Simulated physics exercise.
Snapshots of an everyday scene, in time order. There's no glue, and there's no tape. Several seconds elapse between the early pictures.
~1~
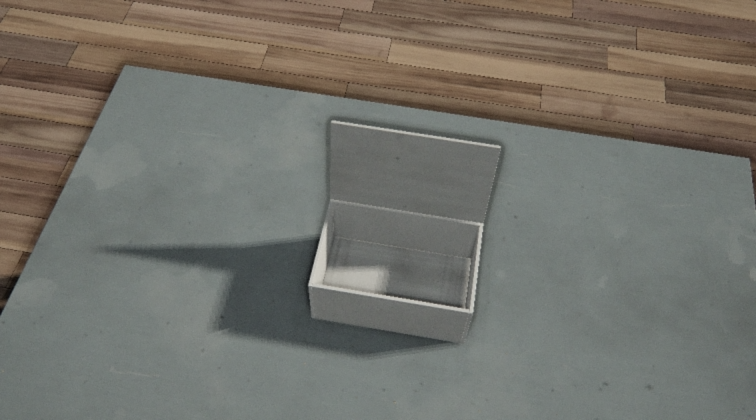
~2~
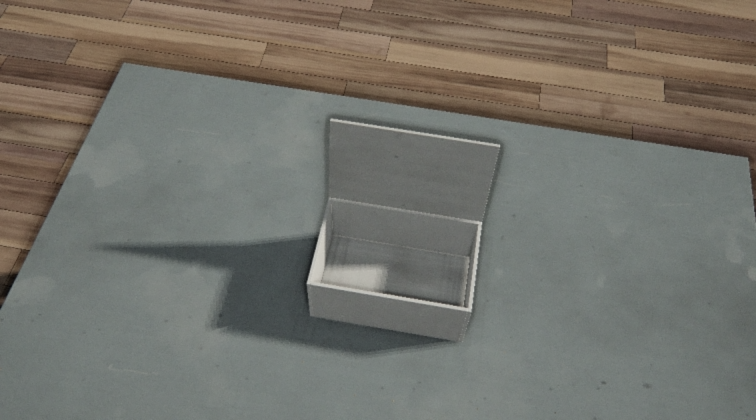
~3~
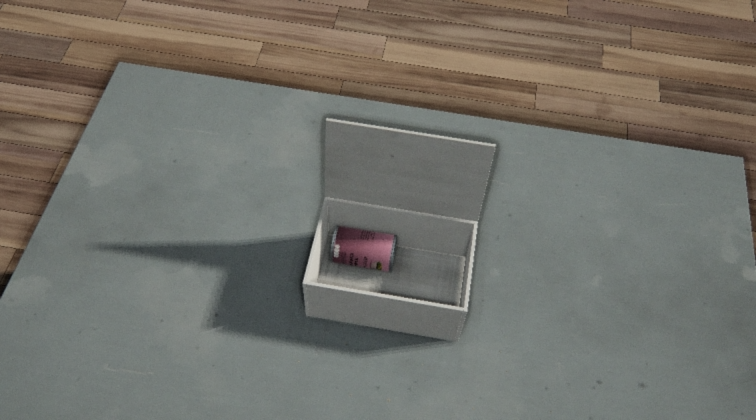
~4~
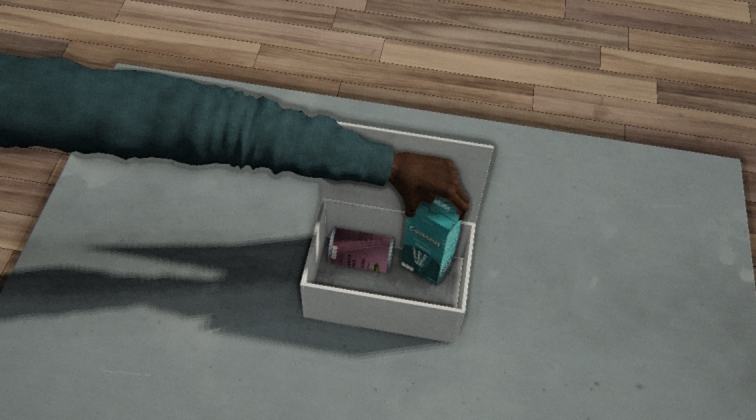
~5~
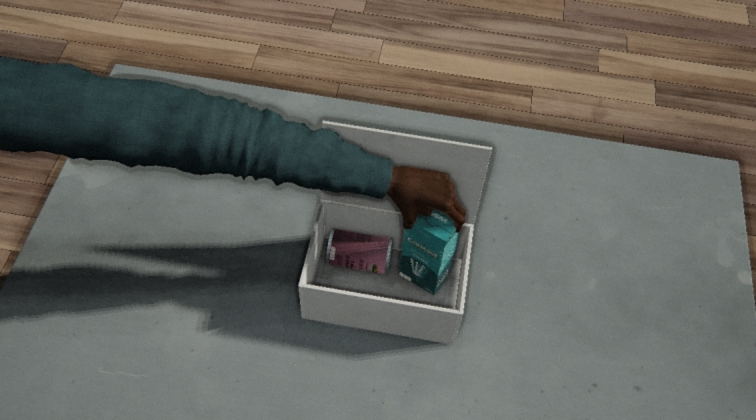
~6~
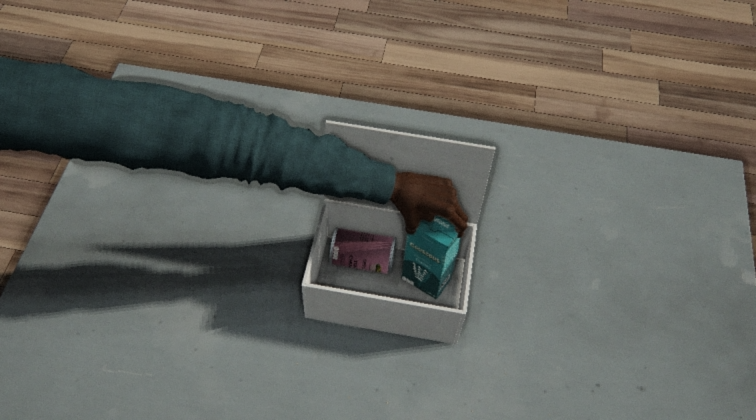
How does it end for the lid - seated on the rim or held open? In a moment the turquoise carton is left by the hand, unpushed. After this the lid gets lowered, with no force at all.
The lid stays off the edge.
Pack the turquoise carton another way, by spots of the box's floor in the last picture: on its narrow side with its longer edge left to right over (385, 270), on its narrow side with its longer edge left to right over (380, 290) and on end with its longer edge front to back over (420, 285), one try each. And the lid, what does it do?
On the first go the lid comes to rest closed, on the second it comes to rest closed, on the third it is stopped short.
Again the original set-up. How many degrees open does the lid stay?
About 20°.
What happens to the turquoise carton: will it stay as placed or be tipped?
The turquoise carton ends up tilted.
Then, 1.20 s on from there, lid starting down.
Then, 1.70 s on from there, lid 54° above the rim; turquoise carton turned 11° from how it was put near (425, 261).
Then, 2.00 s on from there, lid 24° above the rim; turquoise carton turned 41° from how it was put near (409, 278).
Then, 3.20 s on from there, lid 20° above the rim; turquoise carton turned 50° from how it was put near (408, 270).
In the end, lid 20° above the rim; toppled in the box, turquoise carton; pink tin unmoved. At the end, from the last picture's camera, turquoise carton near (408, 270).
